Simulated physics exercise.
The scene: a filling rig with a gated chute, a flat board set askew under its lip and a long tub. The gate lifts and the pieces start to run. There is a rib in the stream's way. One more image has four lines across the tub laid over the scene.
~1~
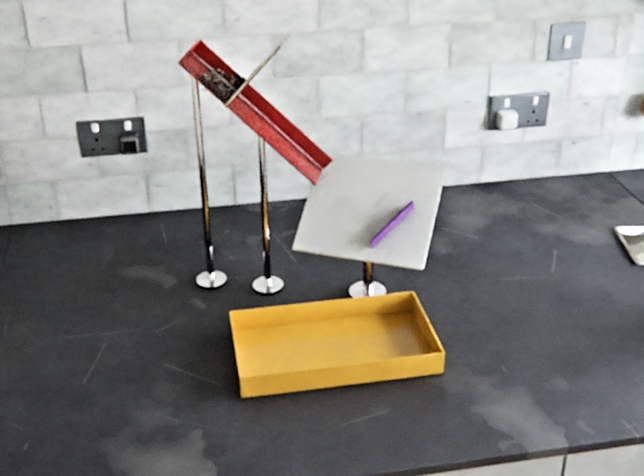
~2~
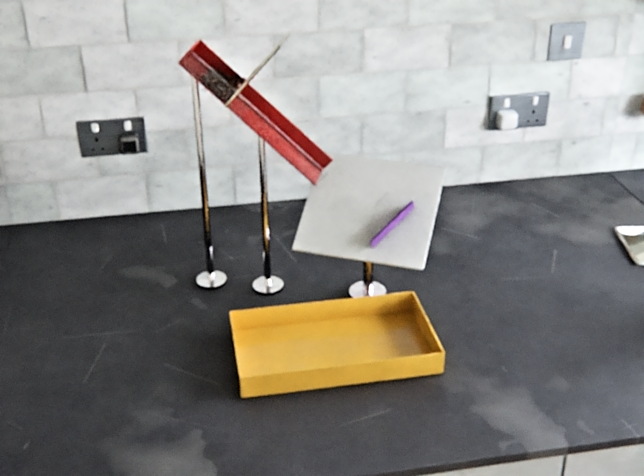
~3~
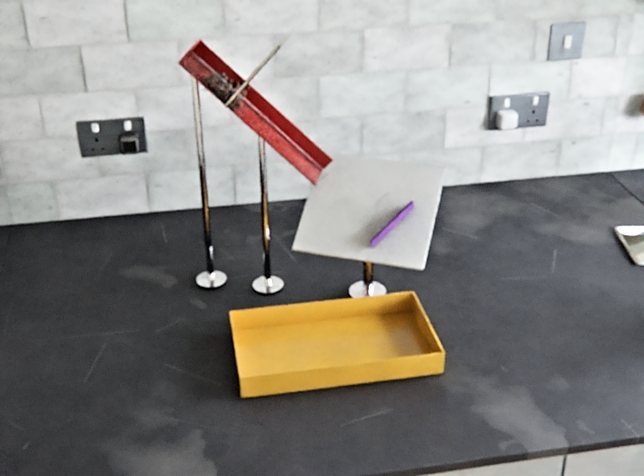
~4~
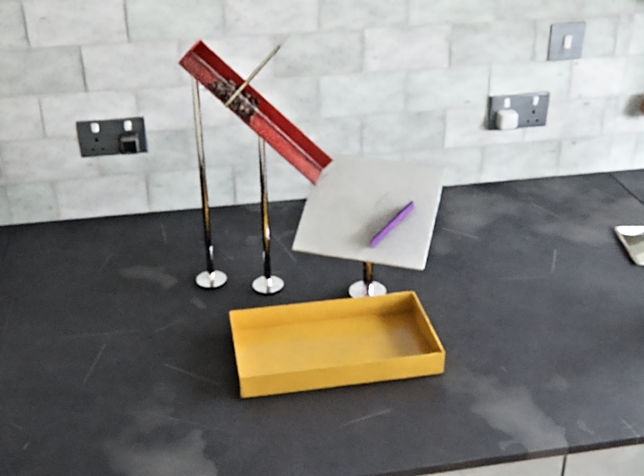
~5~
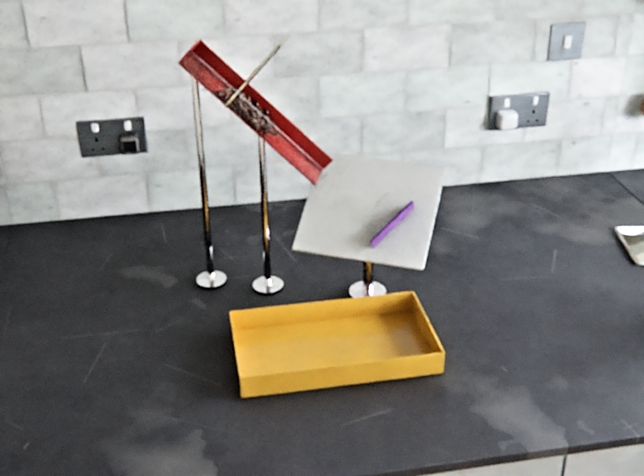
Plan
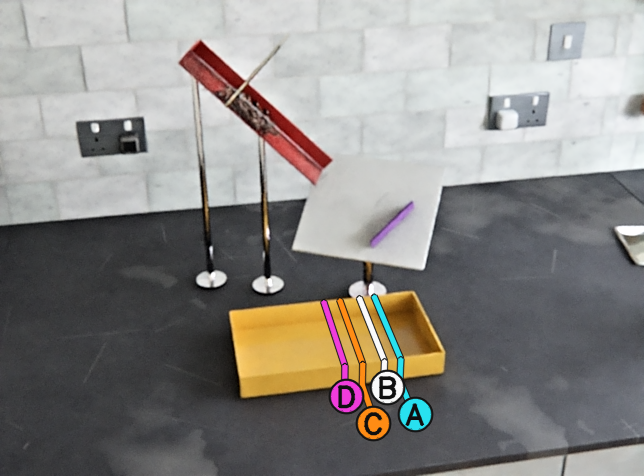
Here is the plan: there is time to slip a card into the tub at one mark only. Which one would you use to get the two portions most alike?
C beats the others.
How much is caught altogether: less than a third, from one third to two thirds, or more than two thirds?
More than two thirds.
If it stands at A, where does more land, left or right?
The left side.
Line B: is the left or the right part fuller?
More lands on the left.
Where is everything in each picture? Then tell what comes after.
In the first frame, load behind the gate (225, 86), flat chocolate drops; lip of the chute (318, 179), sloping fairly steeply.
In the second frame, middle of the board (370, 208), tilted fairly steeply; middle of its low edge (356, 259); of its high edge (382, 159).
In the third frame, front corners of the tub (241, 377) and (444, 353), empty; front of the load (240, 103).
In the fourth frame, middle of the load (238, 98); its front (251, 119), roughly a quarter of the way to the lip; rib from (413, 201) to (371, 242).
In the fifth frame, middle of the load (251, 109); its front (276, 133), roughly half of the way to the lip.
On the marked copy, line A crosses the front rim at (400, 358); line B crosses the front rim at (384, 360); line C crosses the front rim at (362, 363); line D crosses the front rim at (344, 365).
With A, of what is caught, almost all on the left of the divider, just a few on the right.
With B, of what is caught, the larger part on the left of the divider, about a tenth on the right.
With C, of what is caught, roughly a third on the left of the divider, roughly two thirds on the right.
With D, of what is caught, about a tenth on the left of the divider, almost all on the right.
